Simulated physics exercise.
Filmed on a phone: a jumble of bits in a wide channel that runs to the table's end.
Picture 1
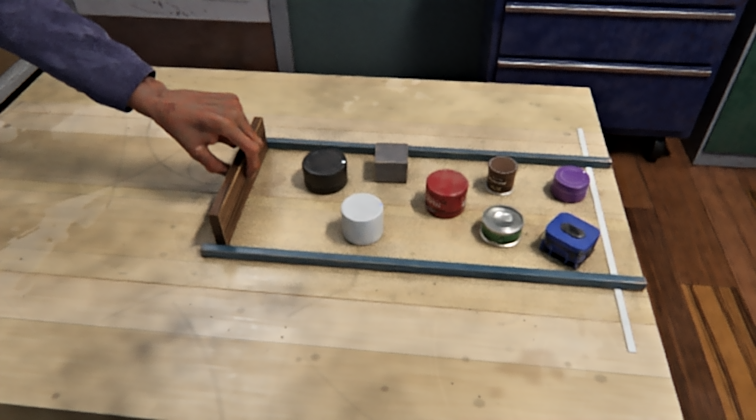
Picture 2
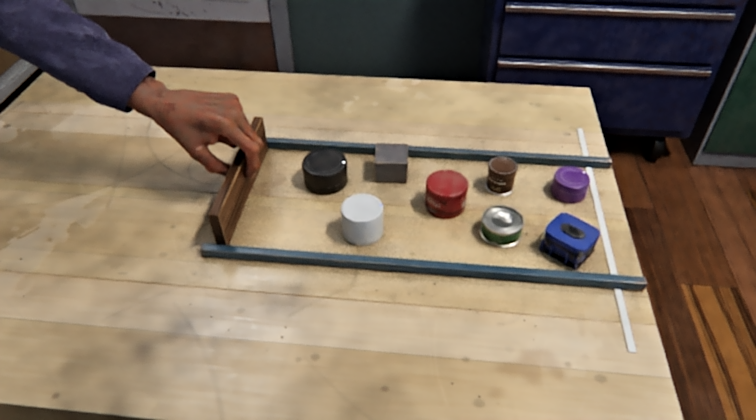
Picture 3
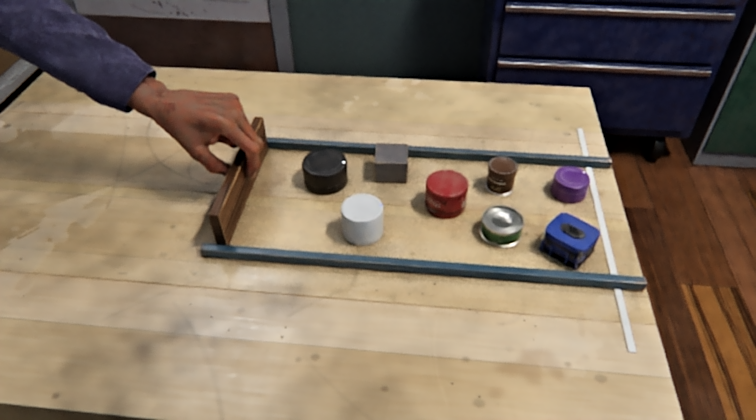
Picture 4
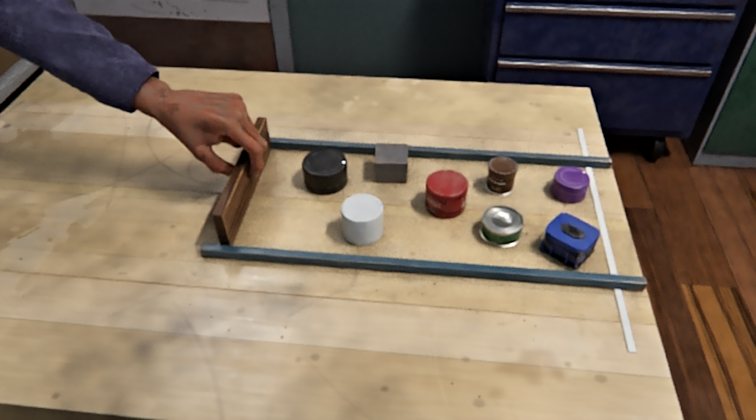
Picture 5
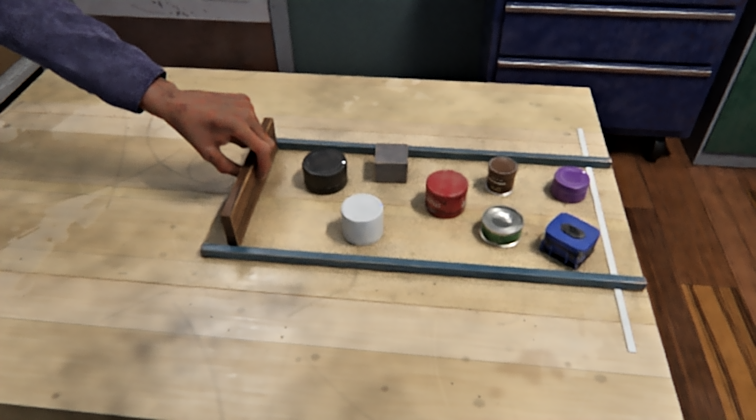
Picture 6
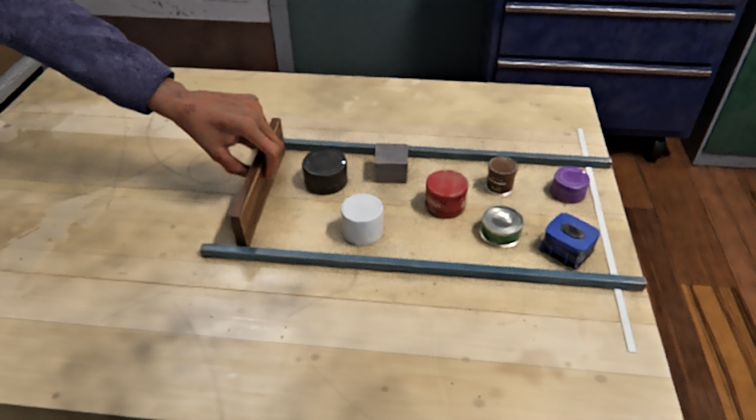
In this clip, a hand holds a wooden board upright across two rails on a table, then slides it slightly right toward a black lid, a white lid and other small containers, which stay still.
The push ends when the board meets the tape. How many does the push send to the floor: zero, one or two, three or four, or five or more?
As it turns out, the number that fall off is five or more.
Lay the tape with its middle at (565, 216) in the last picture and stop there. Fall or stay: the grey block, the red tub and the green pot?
The grey block is kept; the red tub remains up; the green pot is kept.
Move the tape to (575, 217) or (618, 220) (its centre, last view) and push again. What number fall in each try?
The counts: 3 and 8.
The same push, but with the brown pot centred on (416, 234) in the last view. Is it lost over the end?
It is kept.
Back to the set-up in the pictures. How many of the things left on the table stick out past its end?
It comes to 3.
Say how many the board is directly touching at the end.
That makes 3.
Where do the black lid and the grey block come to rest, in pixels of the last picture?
First (624, 196), then (610, 169).
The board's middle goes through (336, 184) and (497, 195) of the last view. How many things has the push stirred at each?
At the one place 2, at the other 8.
Soon after, none off yet; purple lid at rest near (570, 185); blue case at rest near (570, 241); brown pot at rest near (501, 177).
In the end, the number that fall off is five or more; gone, red tub, green pot, brown pot, blue case and purple lid.
